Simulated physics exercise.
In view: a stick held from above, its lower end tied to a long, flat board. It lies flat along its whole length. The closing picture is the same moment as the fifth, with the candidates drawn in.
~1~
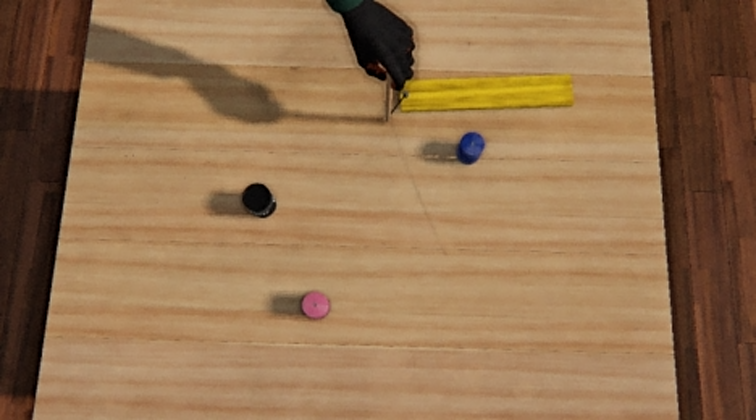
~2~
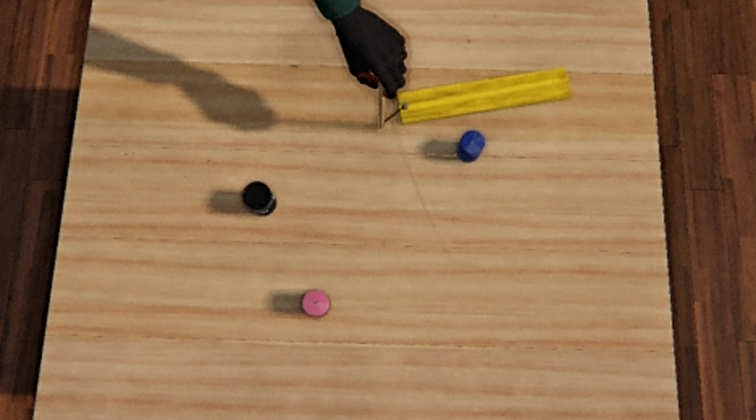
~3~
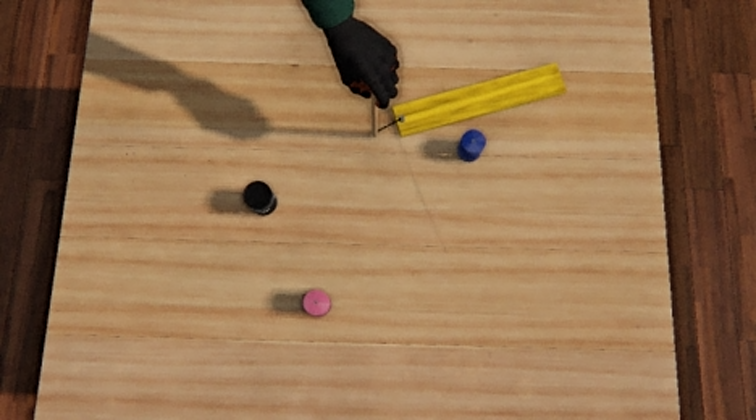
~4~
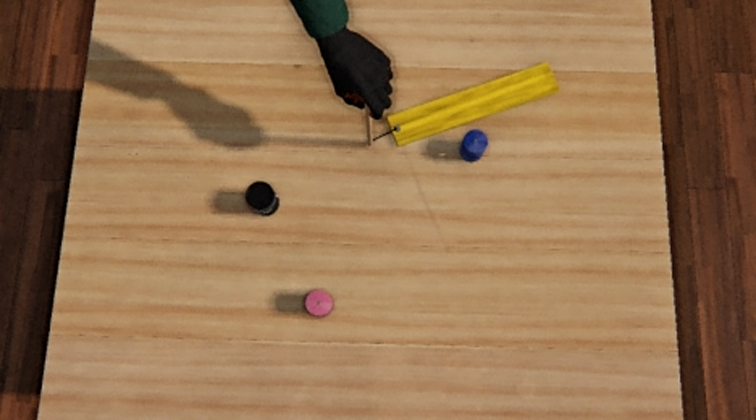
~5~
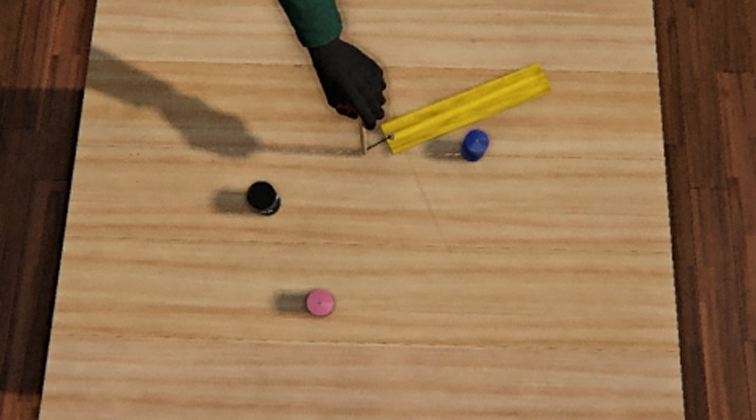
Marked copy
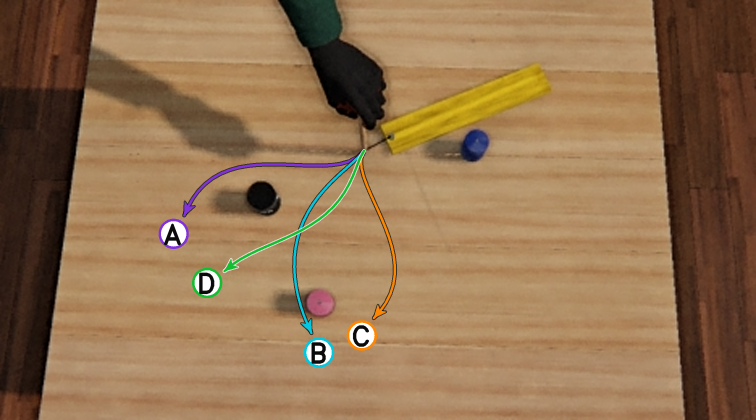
The clip opens on a wooden table with a long yellow board near the top, a gloved hand holding a stick at its left end, and blue, black and pink objects nearby. The hand moves slightly down and left, drawing the board's left end along and tilting it gradually, while the three objects stay put.
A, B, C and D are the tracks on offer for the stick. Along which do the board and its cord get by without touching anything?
D.
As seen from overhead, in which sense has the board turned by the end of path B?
On that path, anticlockwise.
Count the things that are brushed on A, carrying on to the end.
One.
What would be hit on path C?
It meets the blue candle.
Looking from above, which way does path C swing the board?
On that path, anticlockwise.
On the marked copy, A from (364, 151) via (266, 164) to (184, 216); B from (364, 151) via (300, 229) to (312, 333); C from (364, 151) via (389, 237) to (374, 318); D from (364, 151) via (311, 225) to (224, 271).
Taking D. A third of the way, foot of the stick (332, 209), middle of the board (422, 141).
Two thirds of the way, foot of the stick (272, 244), middle of the board (369, 179).
When it is over, foot of the stick (220, 277), middle of the board (319, 211); nothing has been touched.
As for the rest, A meets the black jar; B meets the pink candle; C meets the blue candle.
